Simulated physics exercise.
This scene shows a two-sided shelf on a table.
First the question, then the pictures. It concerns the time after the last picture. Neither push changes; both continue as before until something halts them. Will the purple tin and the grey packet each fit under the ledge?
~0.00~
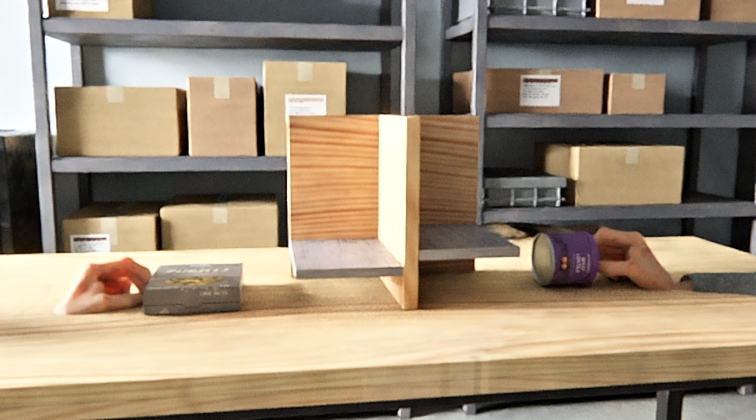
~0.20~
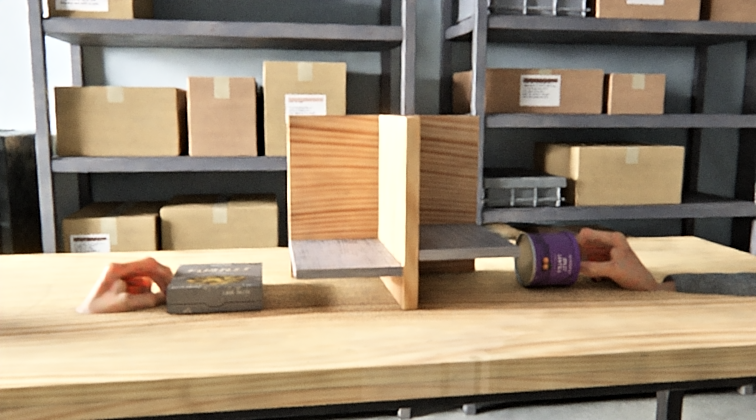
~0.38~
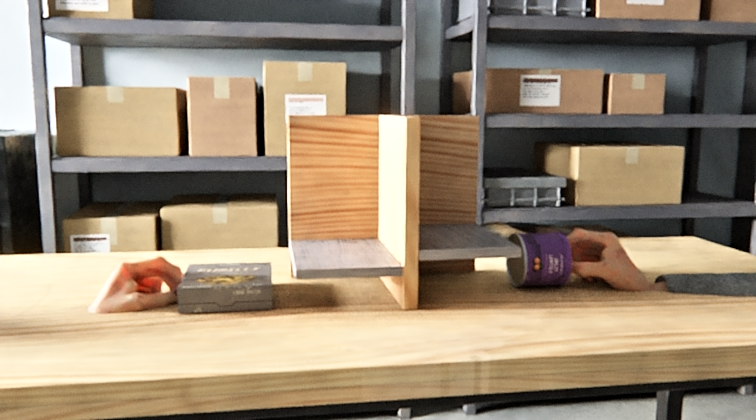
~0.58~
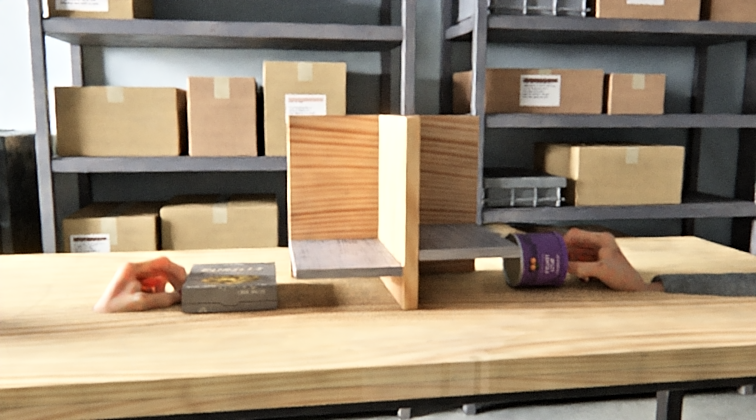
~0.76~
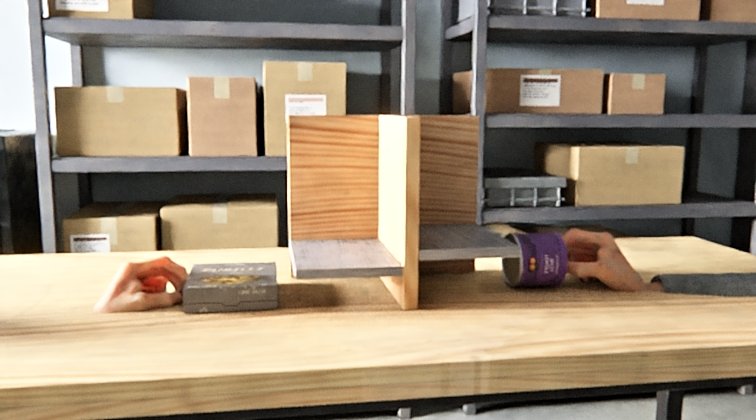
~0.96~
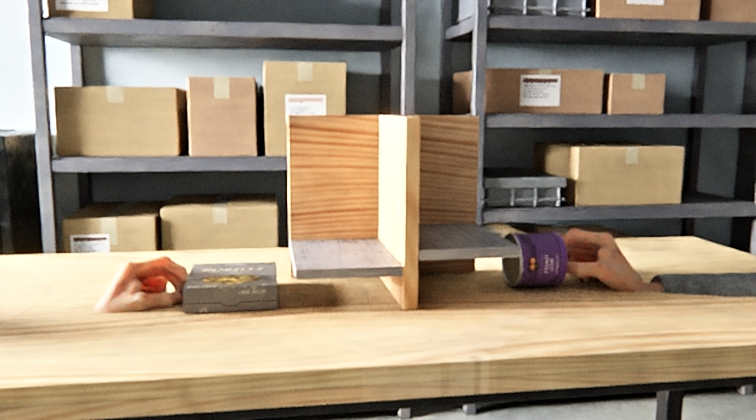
Outcome: The purple tin will be too high; the grey packet will be low enough.
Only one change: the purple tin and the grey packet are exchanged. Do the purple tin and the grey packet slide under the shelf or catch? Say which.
The purple tin snags, while the grey packet passes beneath.
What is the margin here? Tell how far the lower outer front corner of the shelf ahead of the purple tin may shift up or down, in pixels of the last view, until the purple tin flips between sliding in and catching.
Move it up by about 12 pixels.
Around 1.40 s, purple tin sliding up to the opening near (520, 260); grey packet sliding up to the opening near (272, 284).
Finally (2.8 s), the purple tin is too tall, near (520, 260); the grey packet clears the shelf, near (337, 282).
